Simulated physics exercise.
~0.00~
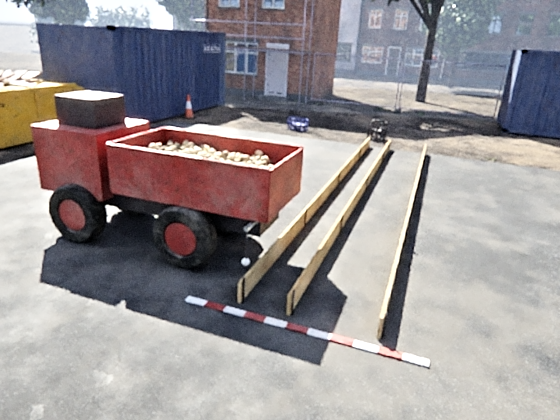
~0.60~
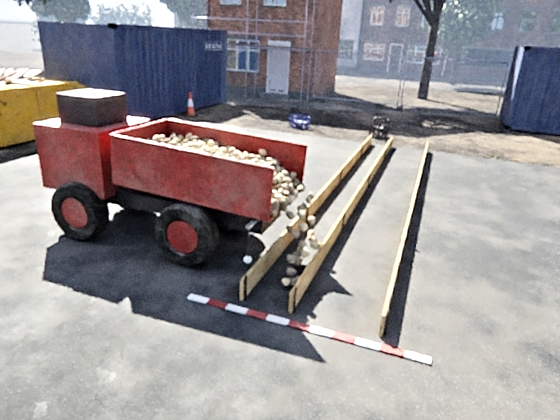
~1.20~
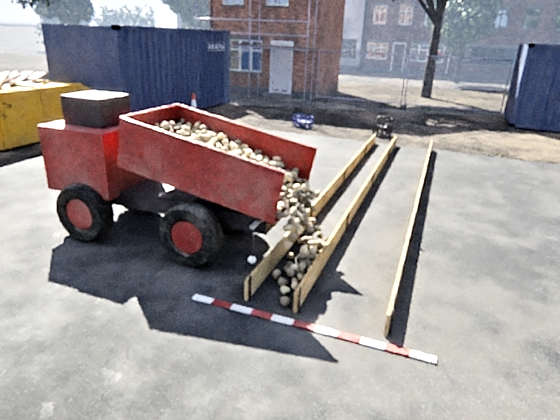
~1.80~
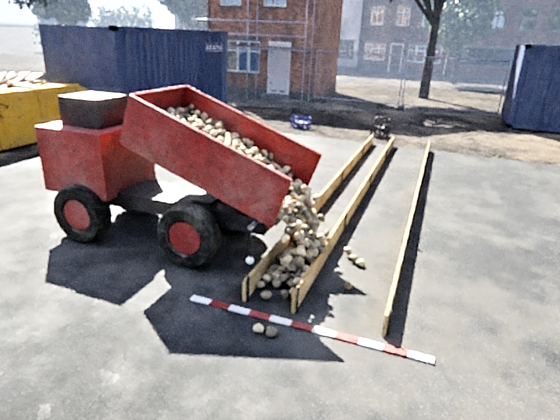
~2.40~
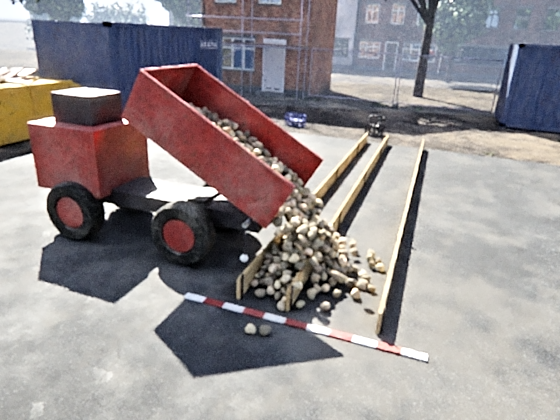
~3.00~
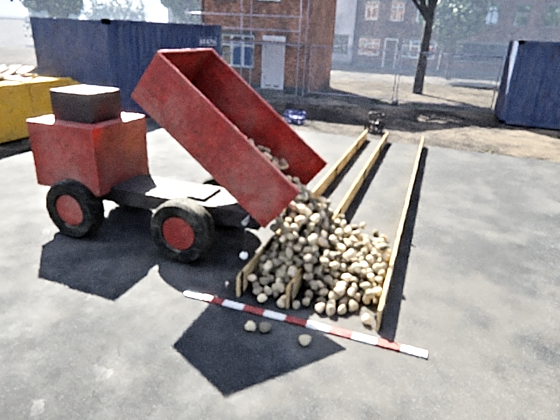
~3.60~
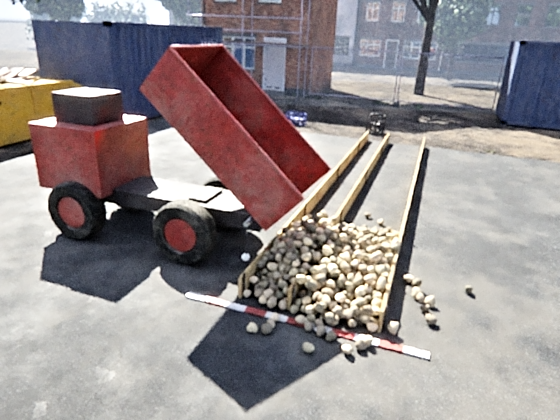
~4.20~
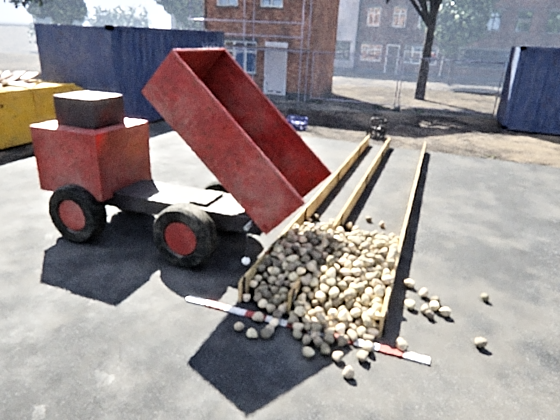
On a sunlit paved lot with blue containers and a brick building behind, a red truck stands with its bed full of round, pale stones, beside three long wooden planks laid on edge. The bed begins to tilt, and the first stones spill from its right end between the nearest planks. As it rises more steeply, the stones pile up, pass the middle plank and spread toward the far one. A few roll out past the striped staff. Finally the steeply raised bed looks empty, and the stones lie in a broad heap, mostly between the planks, with several scattered beyond.
